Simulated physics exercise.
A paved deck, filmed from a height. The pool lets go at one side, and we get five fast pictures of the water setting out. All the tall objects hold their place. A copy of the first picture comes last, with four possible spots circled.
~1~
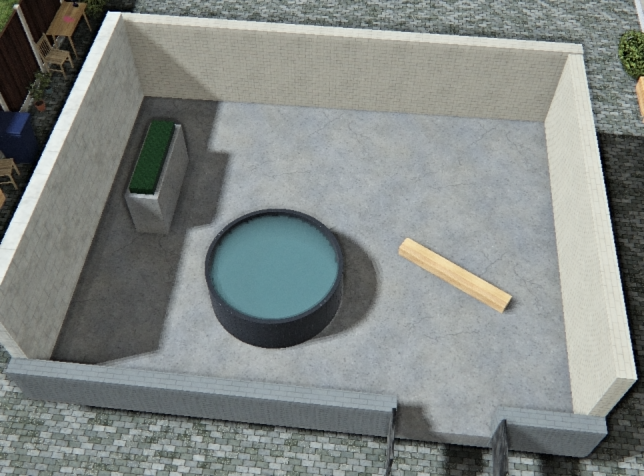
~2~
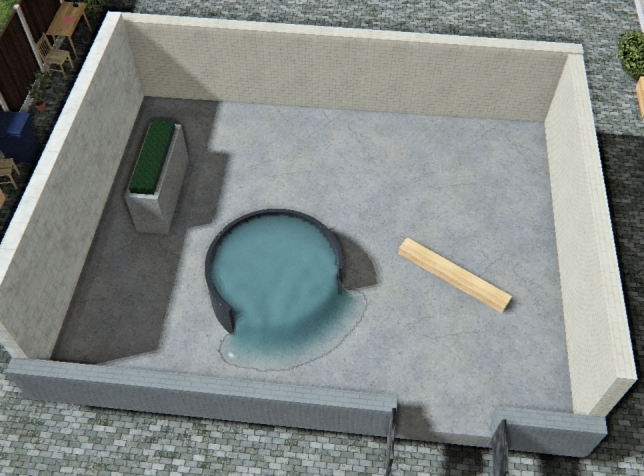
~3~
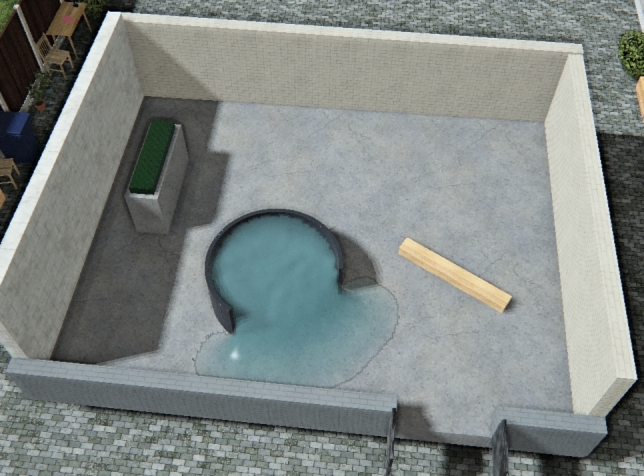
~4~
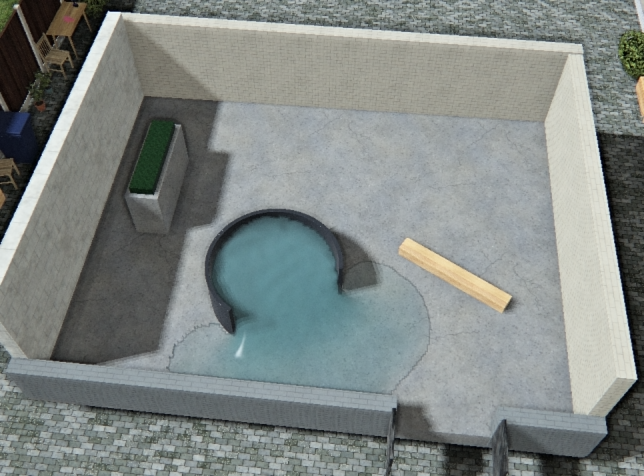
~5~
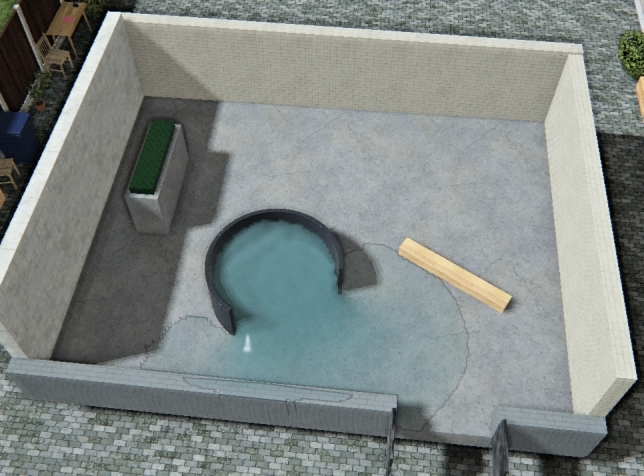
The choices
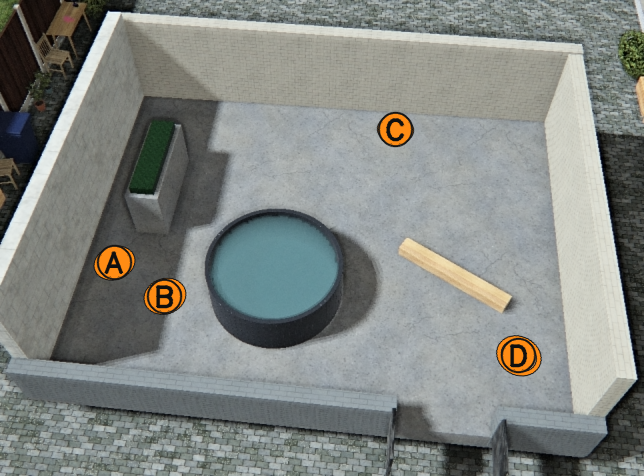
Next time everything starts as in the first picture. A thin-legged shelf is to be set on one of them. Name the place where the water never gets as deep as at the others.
C is best.
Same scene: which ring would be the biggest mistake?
D.
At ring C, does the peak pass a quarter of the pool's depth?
No, less.
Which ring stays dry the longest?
It is C.
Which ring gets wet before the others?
Ring D.
On the marked copy, A at (114, 262); B at (164, 296); C at (395, 129); D at (518, 355).
With A, the water peaks at about 17 % of the depth that stood in the pool.
With B, the water peaks at about 16 % of the depth that stood in the pool.
With C, the water peaks at about 8 % of the depth that stood in the pool.
With D, the water peaks at about 39 % of the depth that stood in the pool.
